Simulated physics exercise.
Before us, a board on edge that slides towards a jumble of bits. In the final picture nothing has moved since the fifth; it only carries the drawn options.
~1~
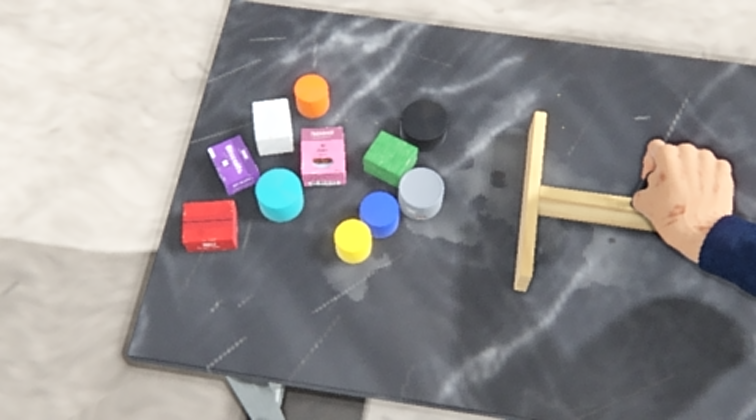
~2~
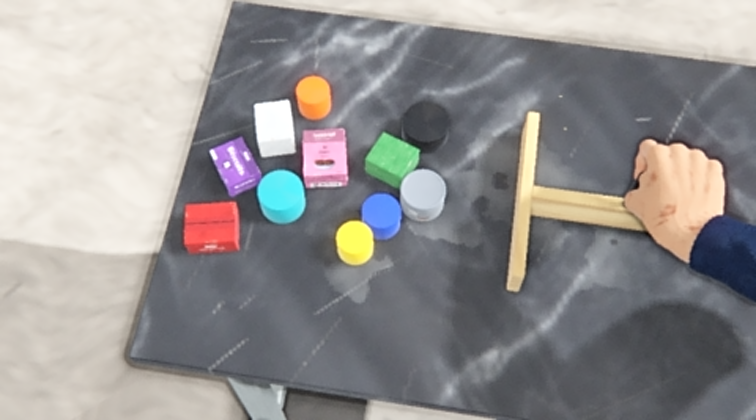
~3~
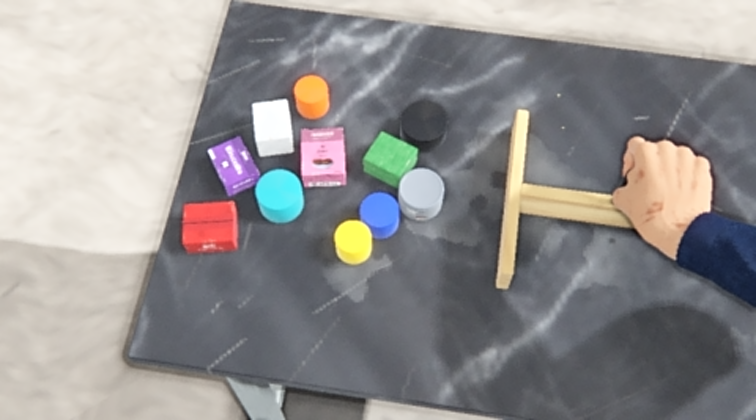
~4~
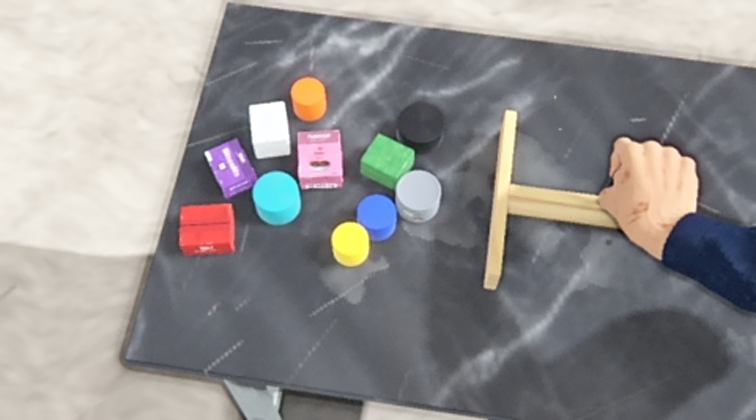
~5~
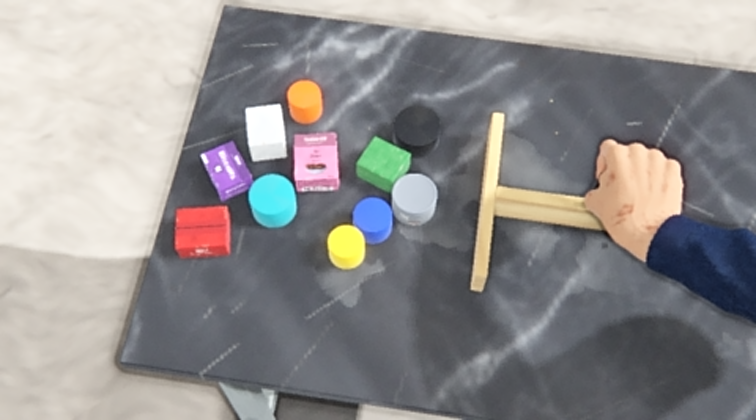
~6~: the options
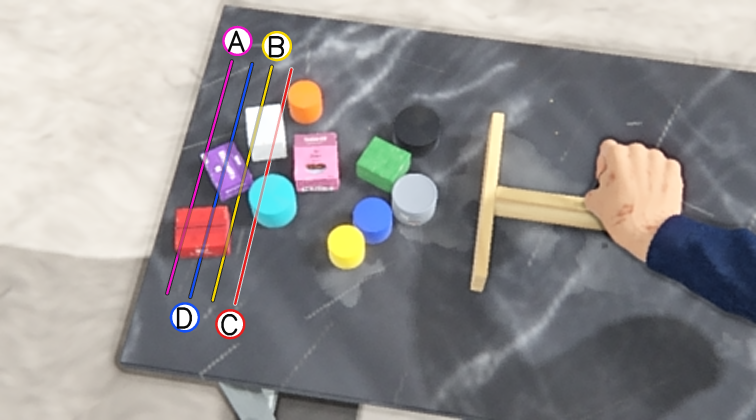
A wooden board on edge, fixed to a handle gripped by a hand in a dark blue sleeve, slides slowly left across a dark, pale-veined slab seen from above. On the left sit orange, turquoise, yellow and blue pots, white, red, purple, pink and green boxes or blocks, with a black tin and grey tub nearest the board. The hand pushes steadily, narrowing the gap, while the pieces stay put and the view shifts very slightly.
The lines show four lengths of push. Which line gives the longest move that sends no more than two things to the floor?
At B, and not beyond.
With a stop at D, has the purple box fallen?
Yes.
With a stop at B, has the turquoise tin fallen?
No.
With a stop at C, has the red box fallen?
By then, no.
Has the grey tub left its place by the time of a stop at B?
Yes.
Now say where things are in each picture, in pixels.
The first frame shows pink packet (323, 156); yellow pot (353, 242); purple box (235, 165).
The second frame shows board (527, 190); black tin (425, 128).
The third frame shows board (516, 188); blue pot (380, 216).
The fourth frame shows board (503, 189); green block (387, 162).
The fifth frame shows board (490, 191); white block (267, 133); grey tub (414, 200); pink packet (317, 162).
On the marked copy, A at (202, 170); B at (244, 176); C at (265, 178); D at (223, 173).
Following B. Soon after the start, board (400, 178); yellow pot (342, 257); pink packet (309, 163).
Later, board (312, 166); purple box (211, 174); white block (228, 118).
In the end, board (244, 157); purple box over the edge; white block over the edge; two fallen.
As for the rest, A drops five; C is within the limit but short; D drops five.
